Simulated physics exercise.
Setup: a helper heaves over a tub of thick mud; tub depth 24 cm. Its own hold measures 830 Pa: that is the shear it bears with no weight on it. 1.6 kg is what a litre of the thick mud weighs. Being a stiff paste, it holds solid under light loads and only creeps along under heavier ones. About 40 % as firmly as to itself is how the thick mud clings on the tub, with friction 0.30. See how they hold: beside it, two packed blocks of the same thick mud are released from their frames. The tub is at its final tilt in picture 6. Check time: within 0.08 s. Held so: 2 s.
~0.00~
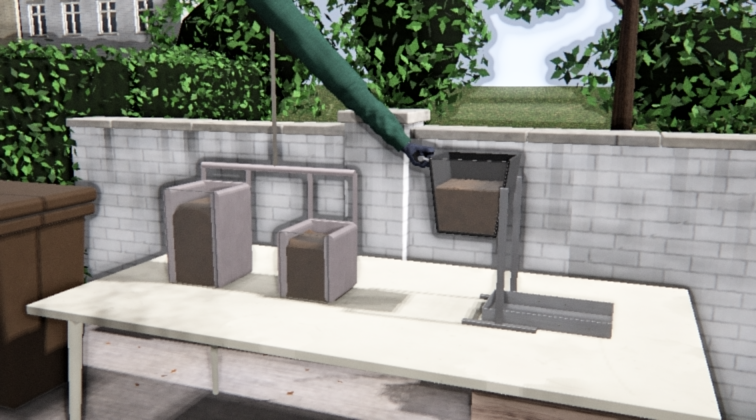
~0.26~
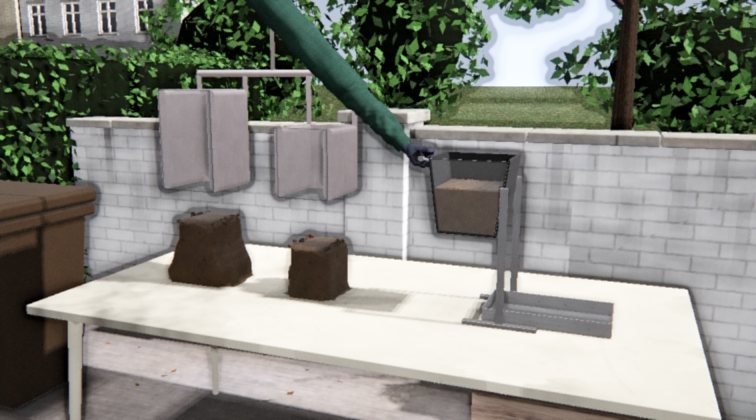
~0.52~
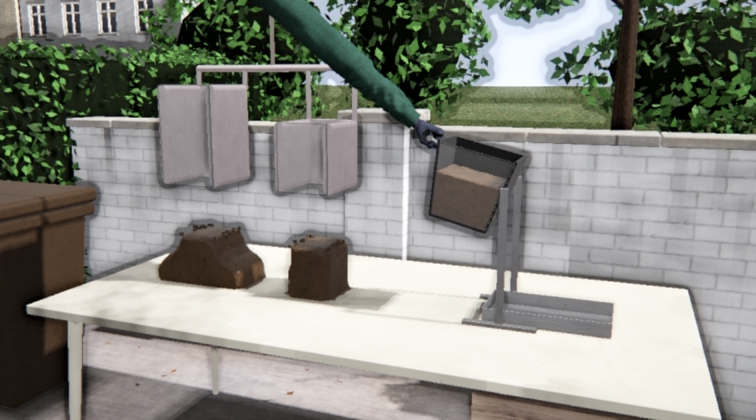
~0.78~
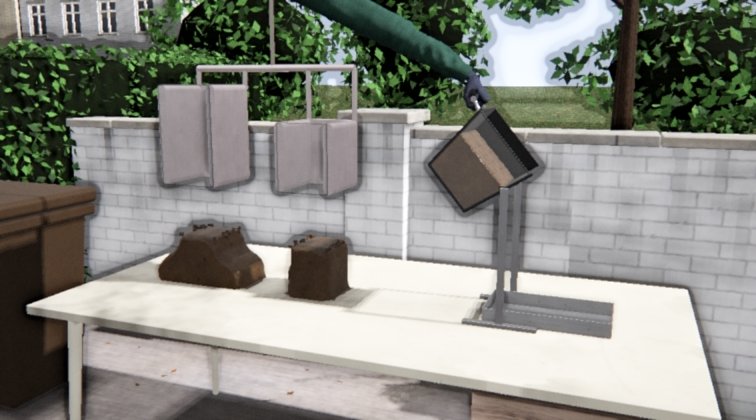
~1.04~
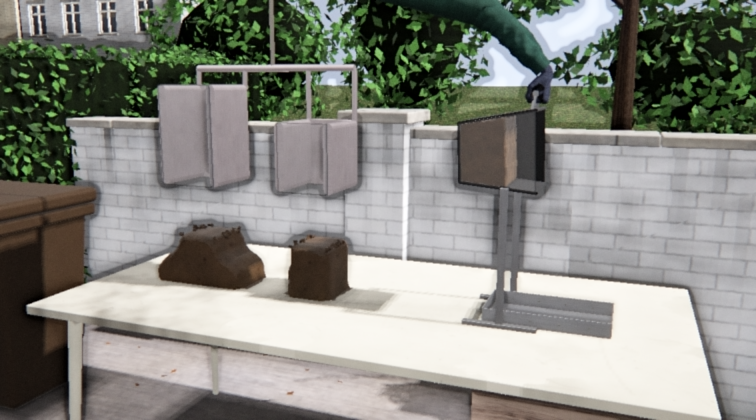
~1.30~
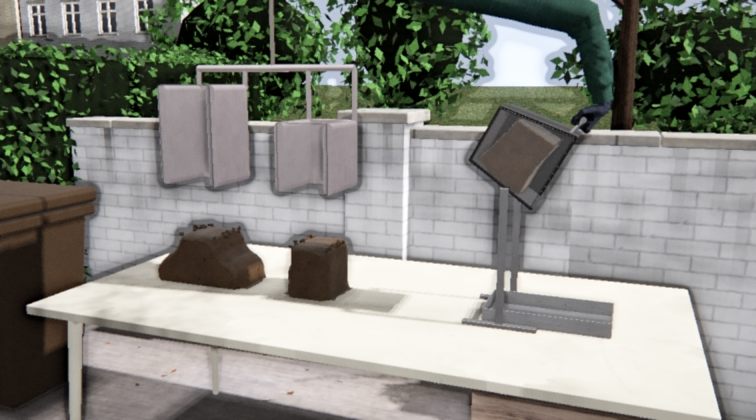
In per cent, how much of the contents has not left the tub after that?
Expect about 0 out of 100.
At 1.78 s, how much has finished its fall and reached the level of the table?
100 %.
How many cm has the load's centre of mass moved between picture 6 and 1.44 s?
It has moved close to 13 cm.
By 1.44 s, the tub is at 118 degrees and holds 54 %.
By 1.61 s, the tub is at 118 degrees and holds 0 %.
By 1.78 s, the tub is at 118 degrees and holds 0 %.
By 1.95 s, the tub is at 118 degrees and holds 0 %.
By 3.30 s, at the end, the tub is at 118 degrees and holds 0 %.
